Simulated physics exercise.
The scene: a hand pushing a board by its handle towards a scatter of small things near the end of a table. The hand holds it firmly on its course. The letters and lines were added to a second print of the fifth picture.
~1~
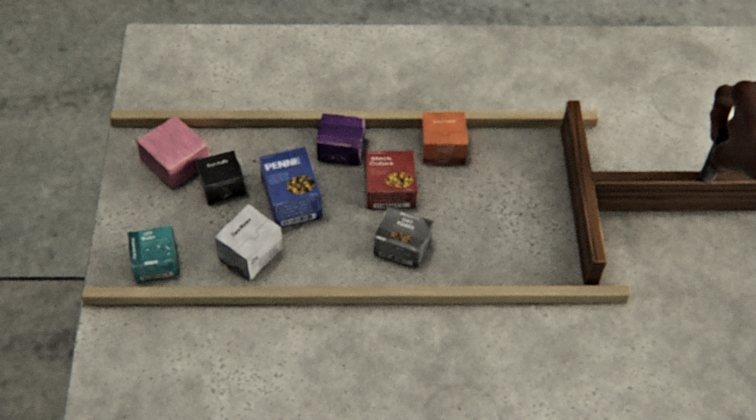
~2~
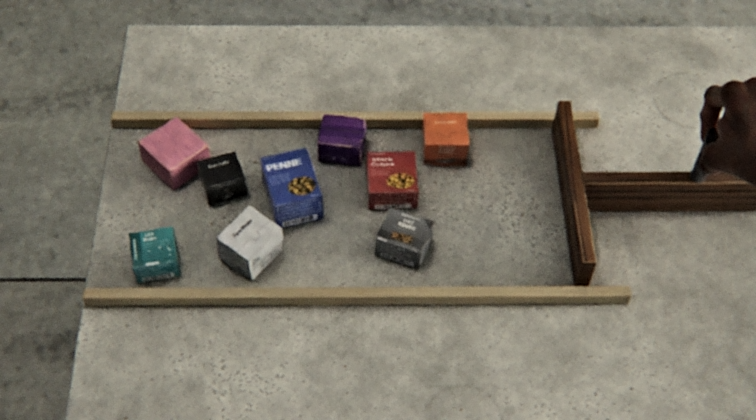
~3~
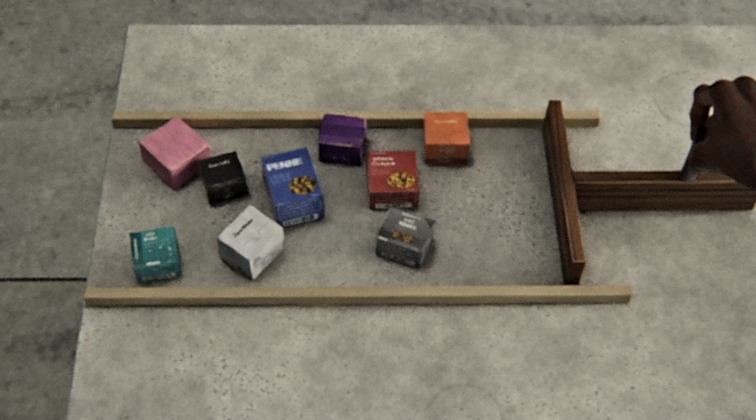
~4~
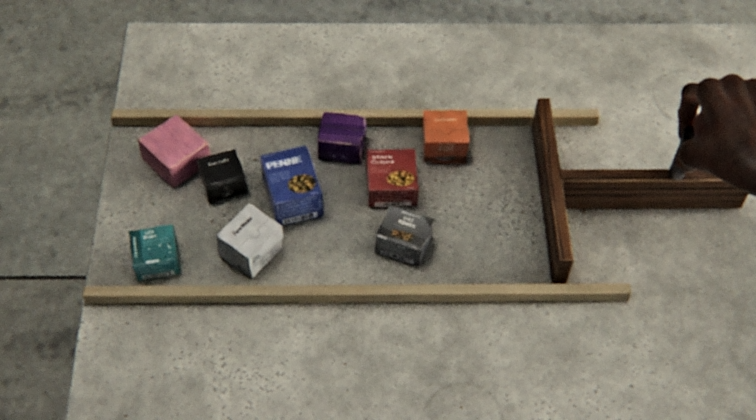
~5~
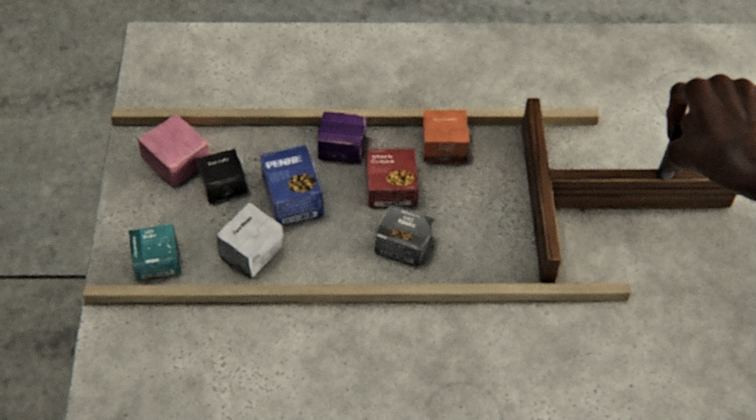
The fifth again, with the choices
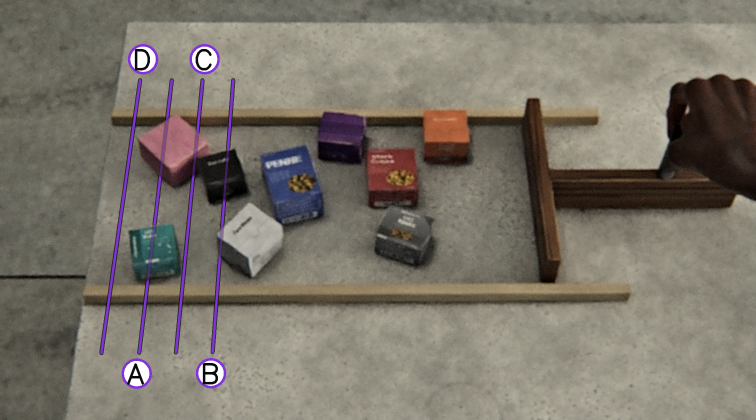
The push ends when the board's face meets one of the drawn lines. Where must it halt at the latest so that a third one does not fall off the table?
B.
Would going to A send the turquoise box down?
By then, yes.
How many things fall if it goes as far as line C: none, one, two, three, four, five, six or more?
In all, three.
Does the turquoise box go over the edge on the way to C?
Yes.
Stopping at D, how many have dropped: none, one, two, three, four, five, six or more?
By then, six or more.
On the marked copy, A at (157, 204); B at (224, 204); C at (190, 204); D at (122, 204).
With B. Early on, board (429, 175); orange packet (395, 137); grey packet (393, 238).
Further on, board (315, 175); pink block (167, 144); black packet (186, 181).
At the end, board (226, 175); black packet (102, 174); pink block (112, 137); none fallen.
As for the rest, A drops six; C drops three; D drops eight.
